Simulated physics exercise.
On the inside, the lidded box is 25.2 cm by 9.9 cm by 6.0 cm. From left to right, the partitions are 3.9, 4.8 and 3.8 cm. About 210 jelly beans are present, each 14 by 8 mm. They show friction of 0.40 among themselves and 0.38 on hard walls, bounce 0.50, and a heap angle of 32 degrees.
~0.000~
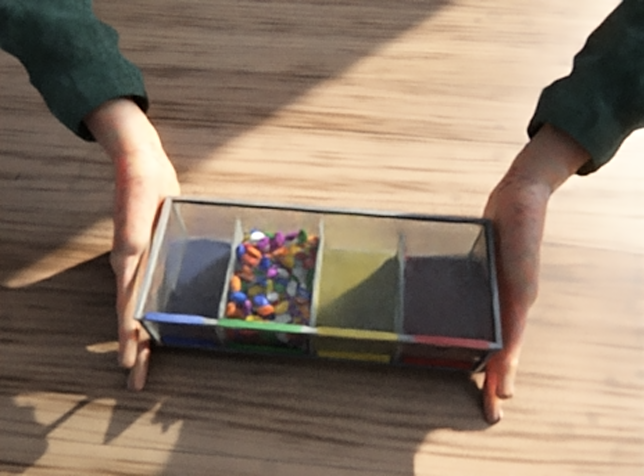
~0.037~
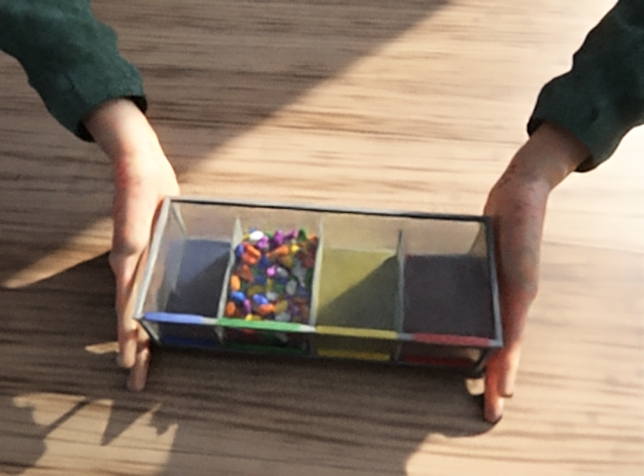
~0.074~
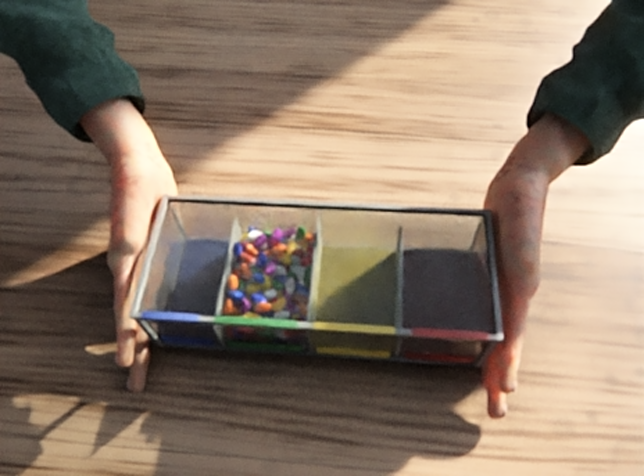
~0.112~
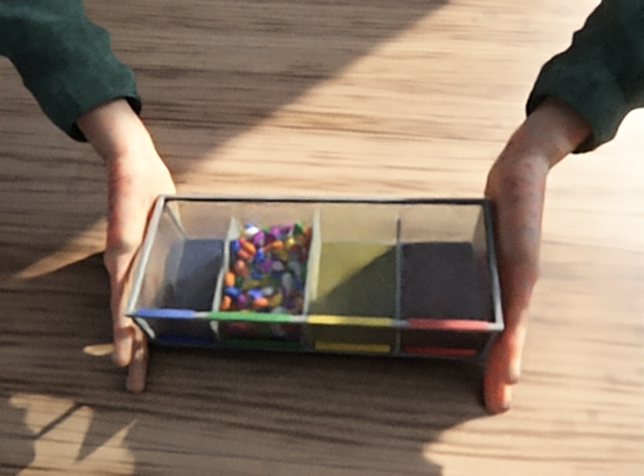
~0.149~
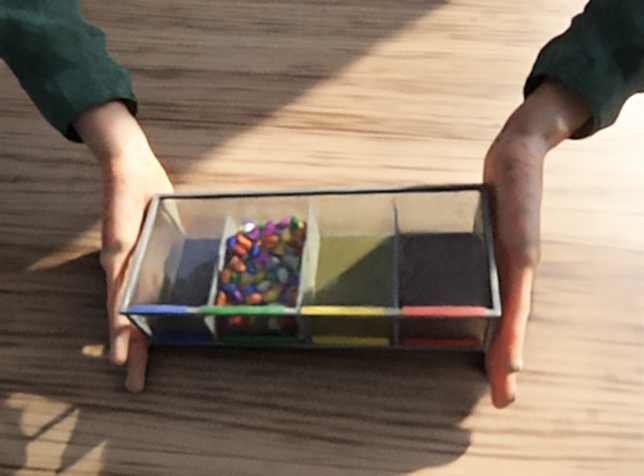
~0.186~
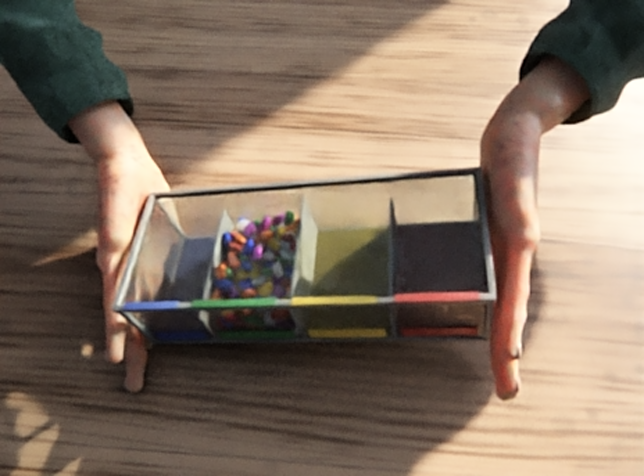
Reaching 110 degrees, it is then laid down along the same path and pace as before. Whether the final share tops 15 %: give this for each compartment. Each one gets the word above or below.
At the end, red compartment: Holds a share within the limit; blue compartment: Holds a share past the limit; green compartment: Holds a share past the limit; yellow compartment: Holds a share within the limit.
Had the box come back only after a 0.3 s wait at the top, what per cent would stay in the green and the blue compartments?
Result - green: 40 %; blue: 60 %.
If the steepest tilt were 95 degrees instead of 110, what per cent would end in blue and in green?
In that case blue 50; green 50.
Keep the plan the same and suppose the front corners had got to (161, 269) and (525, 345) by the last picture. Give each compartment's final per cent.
Red = 5 %, blue = 0 %, green = 90 %, yellow = 0 %.
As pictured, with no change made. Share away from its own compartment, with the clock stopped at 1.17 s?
Estimate: Some 35 %.
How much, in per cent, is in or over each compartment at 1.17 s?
Red = 0, blue = 35, green = 65, yellow = 0 (per cent).
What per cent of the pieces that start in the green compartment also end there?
Roughly 50 per cent.
After 1.17 s, tilt 110 degrees; blue 35 %, green 65 %.
After 1.82 s, tilt 50 degrees; blue 50 %, green 50 %.
Then, at 2.51 s, tilt 0 degrees; blue 55 %, green 45 %.
By 3.0 s all is still; red 0 %, blue 55 %, green 45 %, yellow 0 %.
